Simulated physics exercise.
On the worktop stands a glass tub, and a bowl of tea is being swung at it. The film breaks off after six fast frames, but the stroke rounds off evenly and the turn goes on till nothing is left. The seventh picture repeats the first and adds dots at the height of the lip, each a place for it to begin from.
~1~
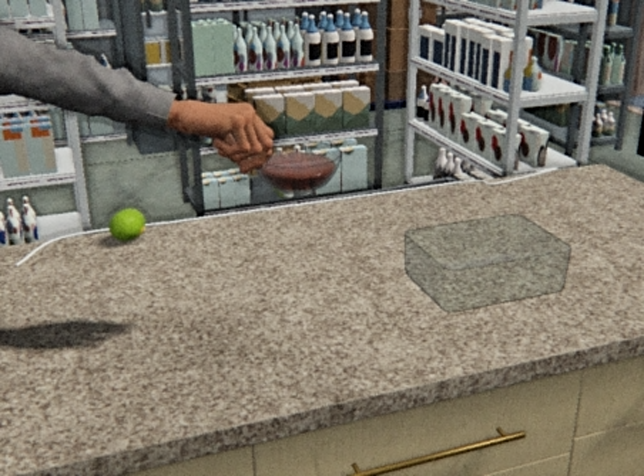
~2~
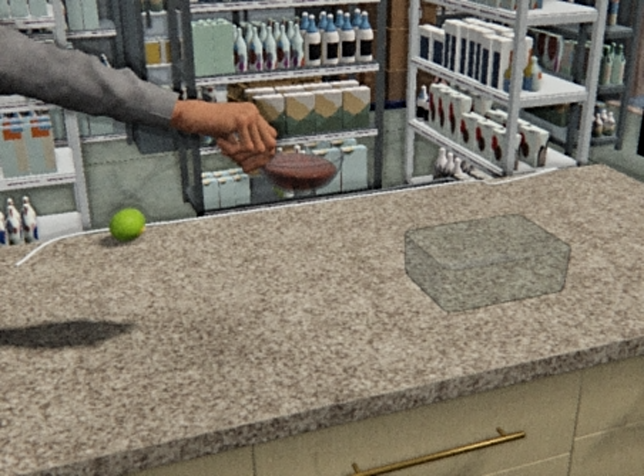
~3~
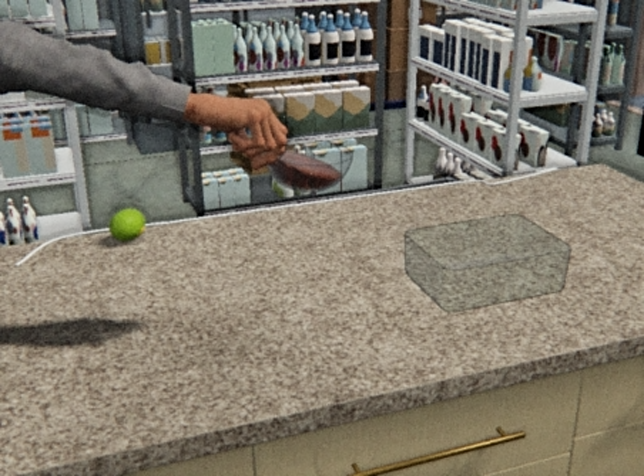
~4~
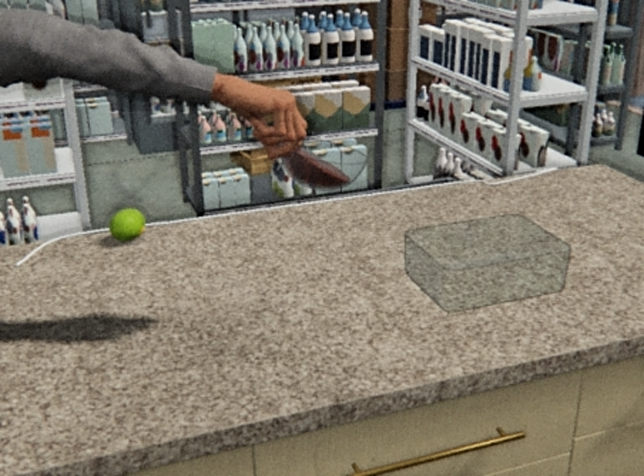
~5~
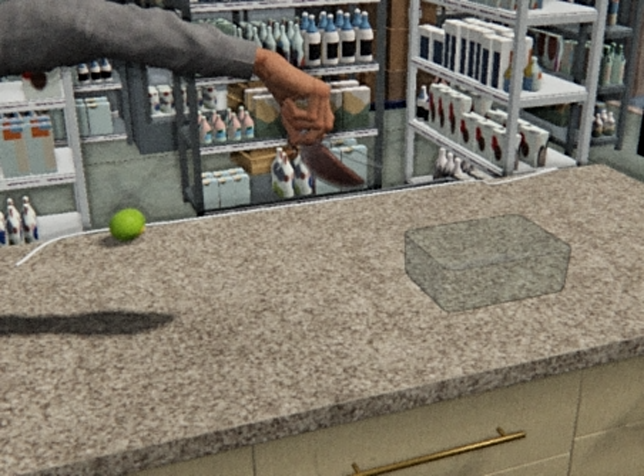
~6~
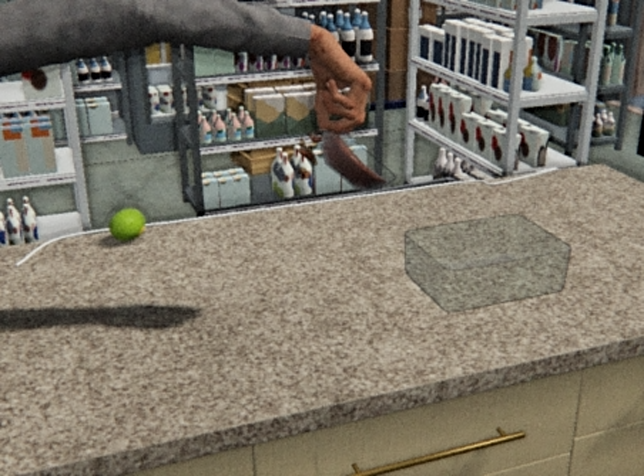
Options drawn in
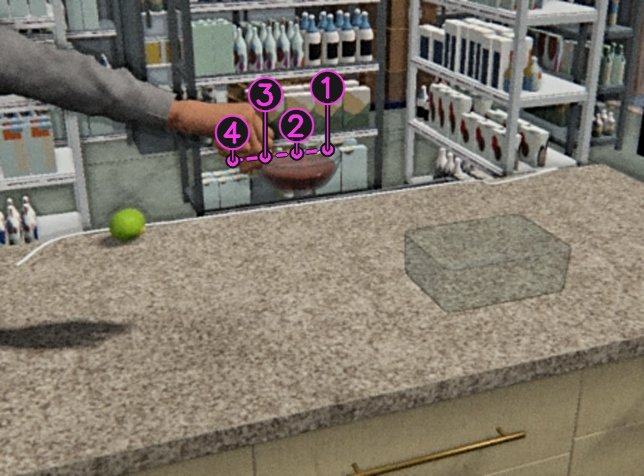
A hand reaching in from the left holds a small reddish-brown bowl above a speckled worktop, then moves it right while tilting it increasingly steeply toward a clear tub, which stays still, as does a green ball on the left.
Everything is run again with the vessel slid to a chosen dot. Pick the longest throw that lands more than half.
I would pick spot 2.
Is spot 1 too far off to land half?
No, not at all.
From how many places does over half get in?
Two of them.
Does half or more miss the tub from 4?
Yes, that goes wrong.
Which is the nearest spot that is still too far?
Here it is spot 3.
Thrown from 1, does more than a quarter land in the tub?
Yes, it does.
In magenta, 1 at (327, 149); 2 at (296, 153); 3 at (265, 156); 4 at (232, 160).
Choosing 1, about 66 % lands in the tub, 13 % falls short and 20 % goes beside or beyond.
Choosing 2, about 65 % lands in the tub, 22 % falls short and 12 % goes beside or beyond.
Choosing 3, about 27 % lands in the tub, 68 % falls short and 6 % goes beside or beyond.
Choosing 4, about 0 % lands in the tub, 97 % falls short and 3 % goes beside or beyond.
